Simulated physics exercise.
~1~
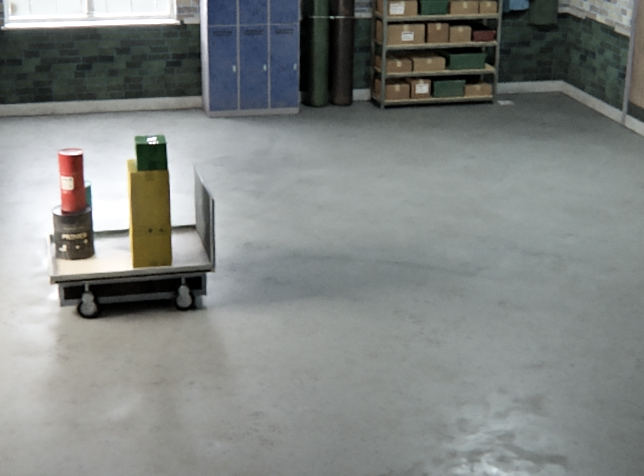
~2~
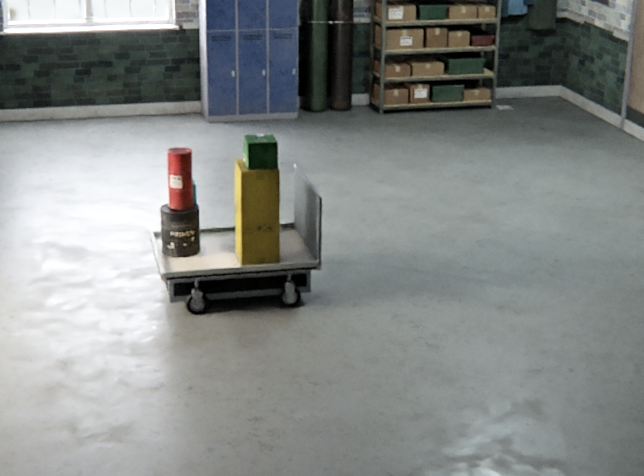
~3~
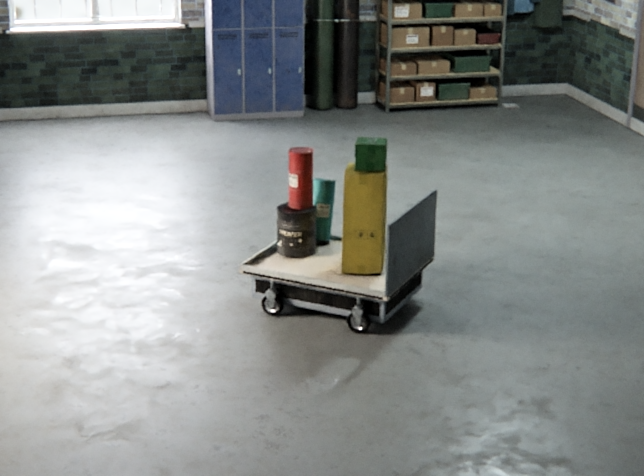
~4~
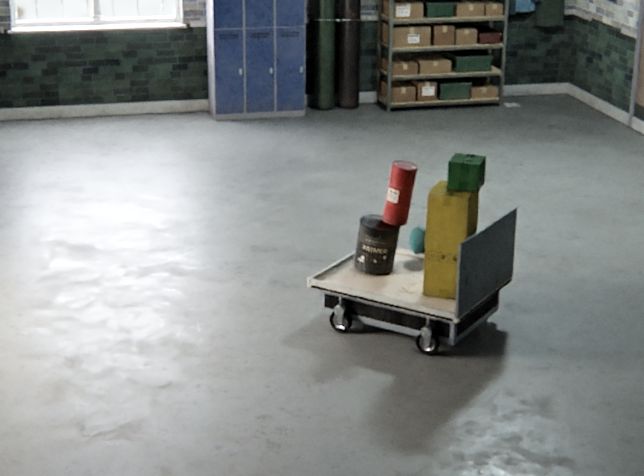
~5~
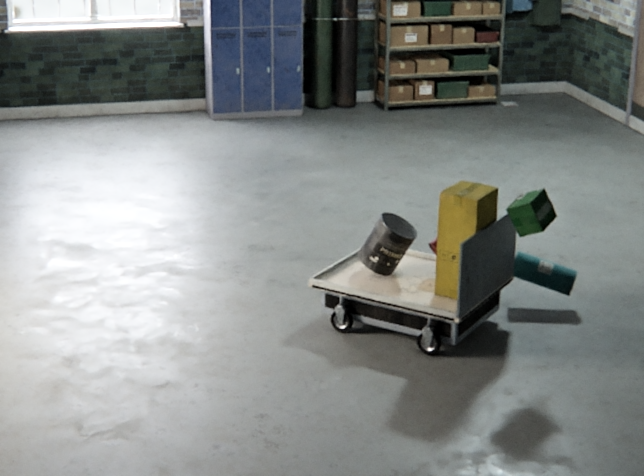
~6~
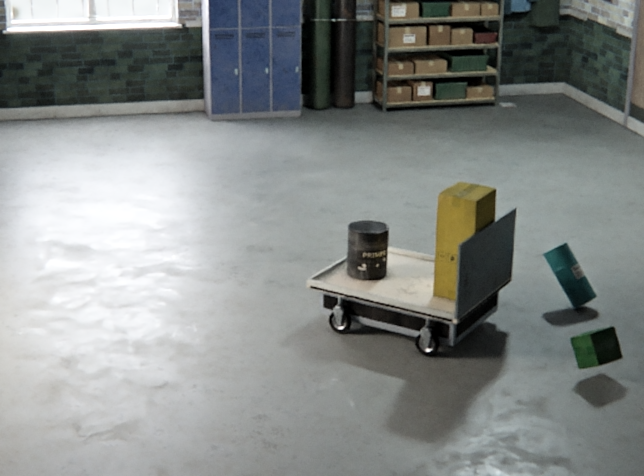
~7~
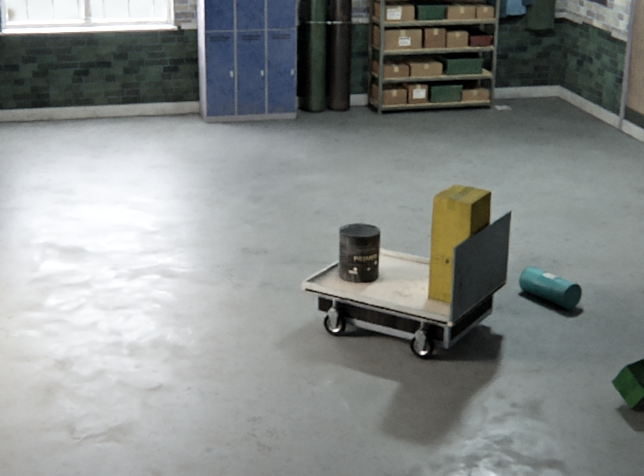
In a workshop, a loaded flat cart rolled right, swung toward the viewer and stopped, sending a turquoise canister, a green parcel and a red canister off the deck, while the yellow box and black pail ended upright on board.
